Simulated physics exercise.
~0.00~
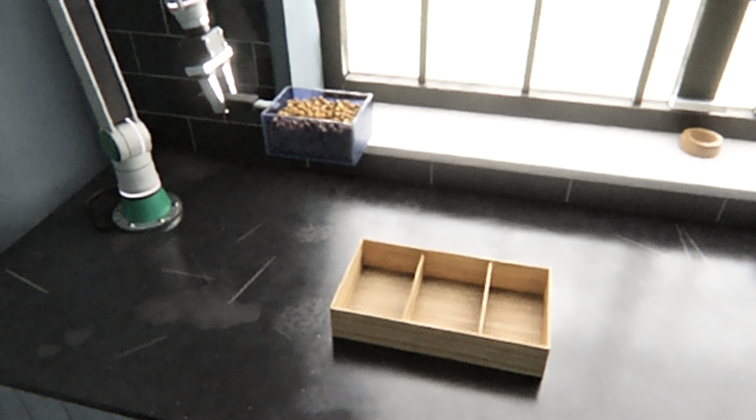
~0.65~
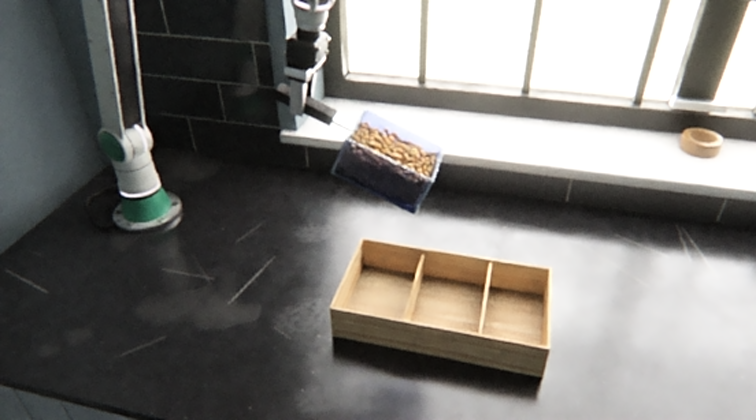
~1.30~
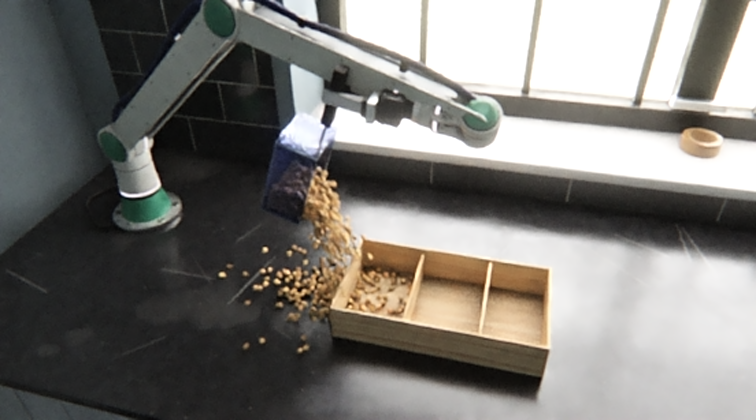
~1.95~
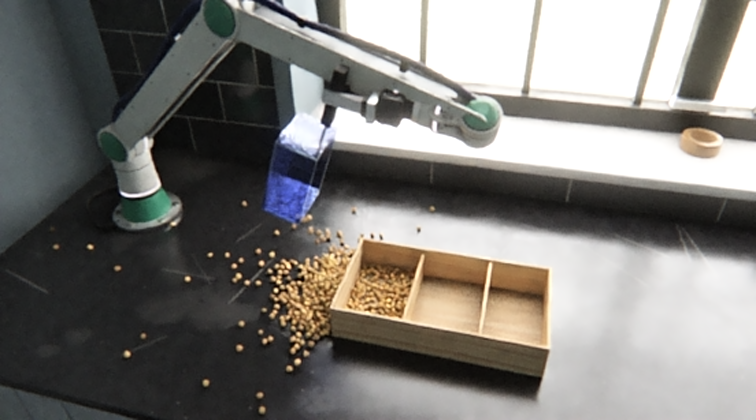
Robot arm carrying a blue box of chickpeas and tipping it over a wooden divided tray, spilling most across the dark tabletop.
